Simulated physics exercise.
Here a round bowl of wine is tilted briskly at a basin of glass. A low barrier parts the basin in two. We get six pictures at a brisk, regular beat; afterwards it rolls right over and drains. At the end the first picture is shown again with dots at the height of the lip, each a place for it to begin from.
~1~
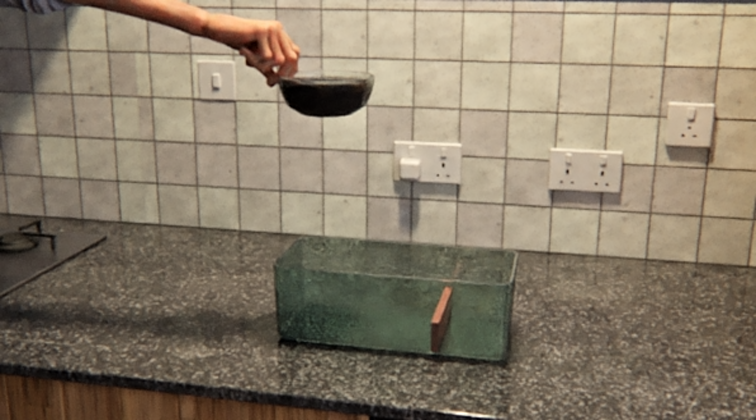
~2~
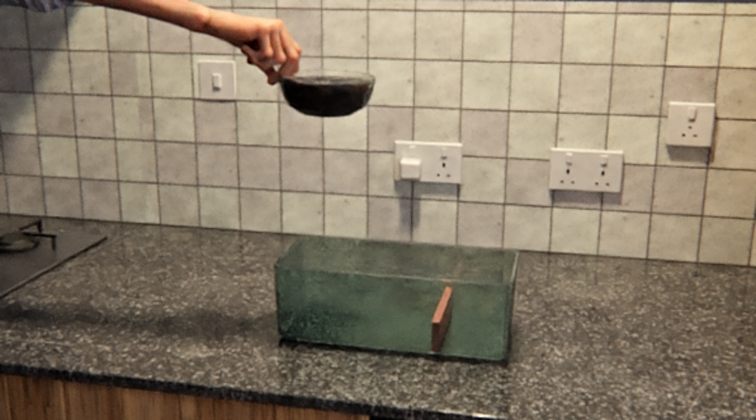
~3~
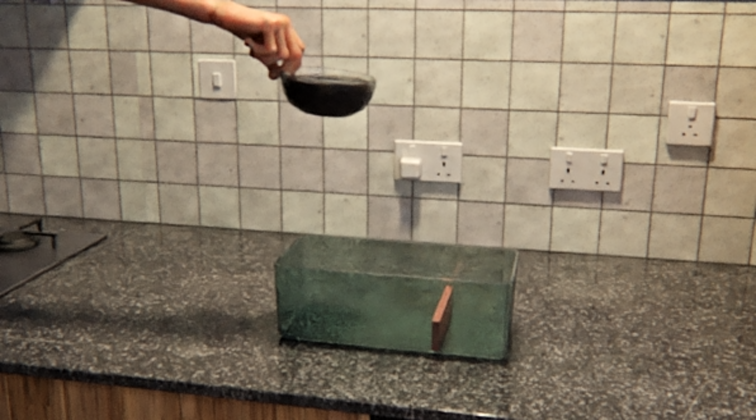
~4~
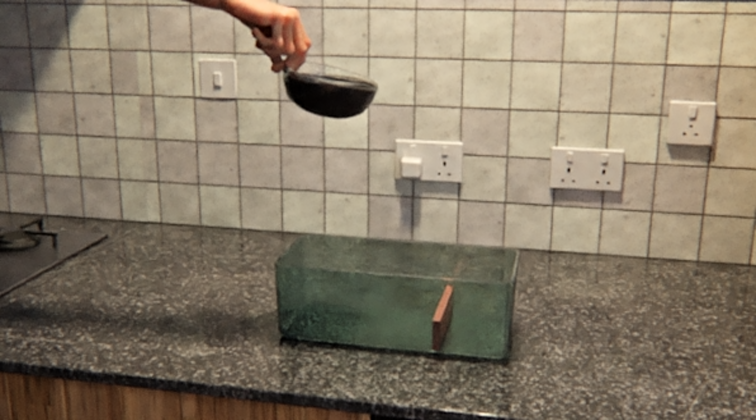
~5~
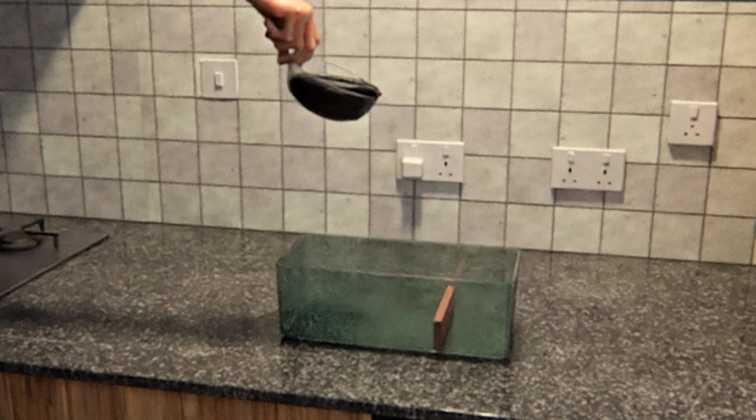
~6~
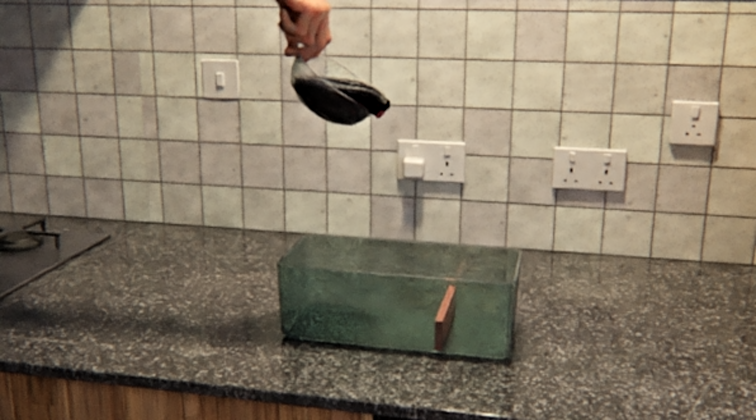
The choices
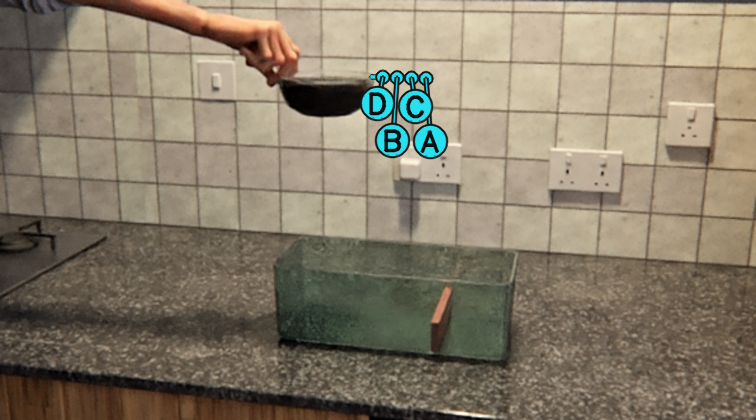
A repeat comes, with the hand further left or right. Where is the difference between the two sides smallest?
Use dot B.
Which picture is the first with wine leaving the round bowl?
Picture 5.
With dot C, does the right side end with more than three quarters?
No.
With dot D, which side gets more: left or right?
The left side.
On the marked copy, A at (426, 78); B at (397, 77); C at (411, 78); D at (382, 77).
With A, about 25 % ends left of the wall and 66 % right of it; 9 % is lost outside.
With B, about 51 % ends left of the wall and 46 % right of it; 3 % is lost outside.
With C, about 31 % ends left of the wall and 63 % right of it; 6 % is lost outside.
With D, about 71 % ends left of the wall and 24 % right of it; 5 % is lost outside.
